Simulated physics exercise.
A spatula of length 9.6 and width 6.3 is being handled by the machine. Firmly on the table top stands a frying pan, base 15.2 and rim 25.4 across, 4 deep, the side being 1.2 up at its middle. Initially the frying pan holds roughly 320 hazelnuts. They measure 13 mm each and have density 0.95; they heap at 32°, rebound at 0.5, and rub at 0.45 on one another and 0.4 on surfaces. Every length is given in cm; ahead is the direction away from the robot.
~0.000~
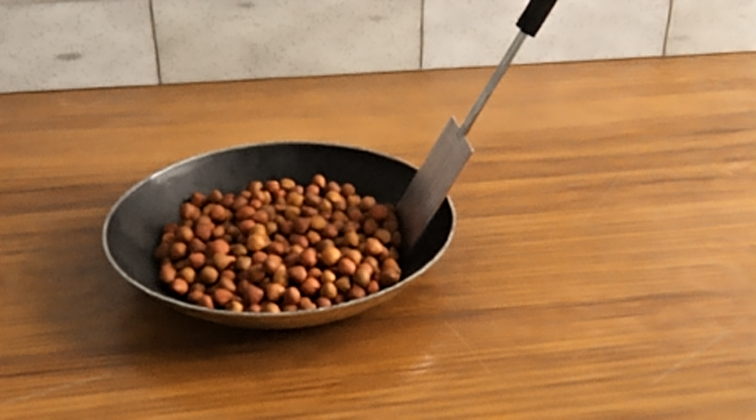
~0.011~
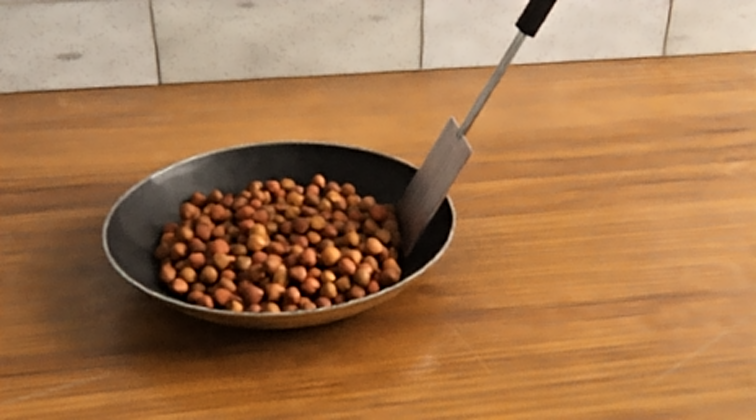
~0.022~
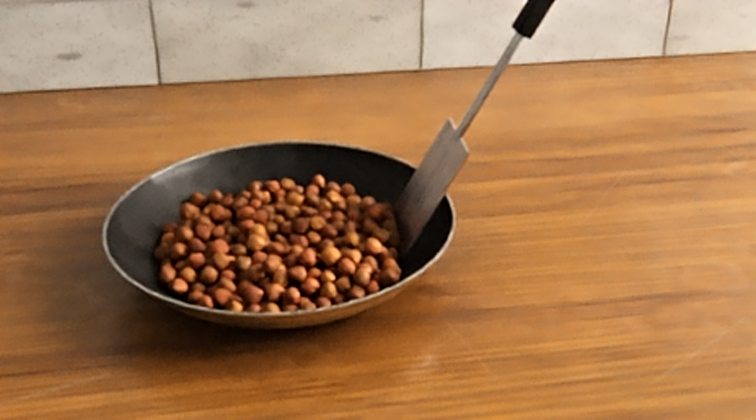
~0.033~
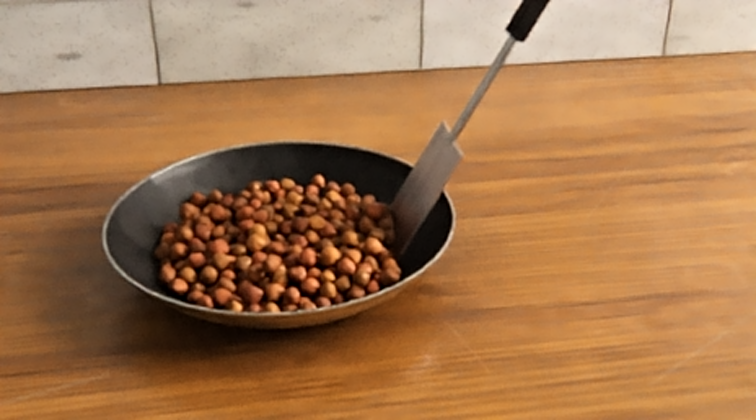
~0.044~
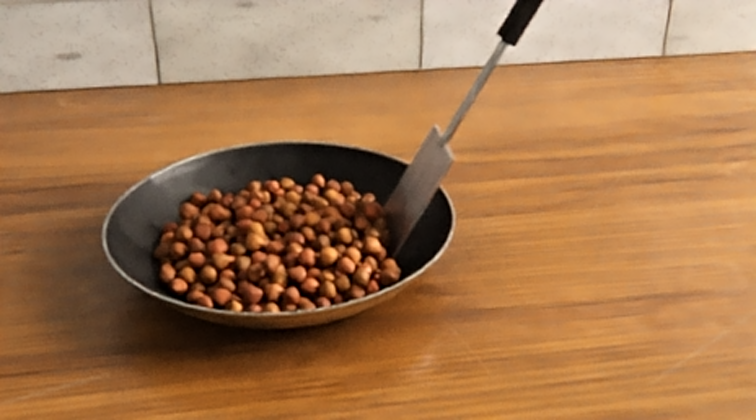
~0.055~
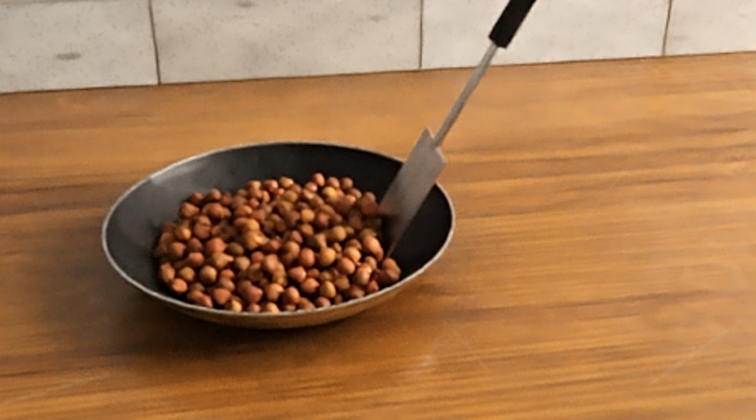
On a wooden counter, a metal spatula with a black handle leaned at the right side of a dark frying pan of hazelnuts, then slid slightly left against the heap, which barely shifted.
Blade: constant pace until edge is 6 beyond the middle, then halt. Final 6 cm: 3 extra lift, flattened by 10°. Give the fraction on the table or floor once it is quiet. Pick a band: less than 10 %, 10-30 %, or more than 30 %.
It falls in the band less than 10 %.
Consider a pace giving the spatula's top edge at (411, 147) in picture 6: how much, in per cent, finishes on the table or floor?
About 20 percent.
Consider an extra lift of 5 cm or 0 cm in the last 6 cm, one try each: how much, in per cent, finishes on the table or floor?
Close to 0 and 0 percent respectively.
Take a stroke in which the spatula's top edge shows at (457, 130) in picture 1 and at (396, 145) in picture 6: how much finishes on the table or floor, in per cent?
It comes to something like 15 %, give or take.
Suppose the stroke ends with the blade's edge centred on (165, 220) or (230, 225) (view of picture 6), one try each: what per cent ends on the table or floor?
Close to 15 and close to 0 per cent, respectively.
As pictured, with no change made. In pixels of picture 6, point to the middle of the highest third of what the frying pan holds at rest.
Roughly at (178, 230).
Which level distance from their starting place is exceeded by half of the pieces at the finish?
It comes to some 2 cm.
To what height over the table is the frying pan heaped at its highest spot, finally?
It reaches around 5.5 cm.
After 0.14 s, sloping 61°, highest piece 4 above the table; 322 in the frying pan.
After 0.23 s, sloping 57°, highest piece 6 above the table; 322 in the frying pan.
After 0.47 s, sloping 51°, highest piece 5 above the table; 317 in the frying pan, 4 on the table or floor, 1 on the blade or in flight.
After 1.52 s, sloping 51°, highest piece 5 above the table; 317 in the frying pan, 5 on the table or floor.
In the end, 317 in the frying pan, 5 on the table or floor. That is 2 % on the table or floor.
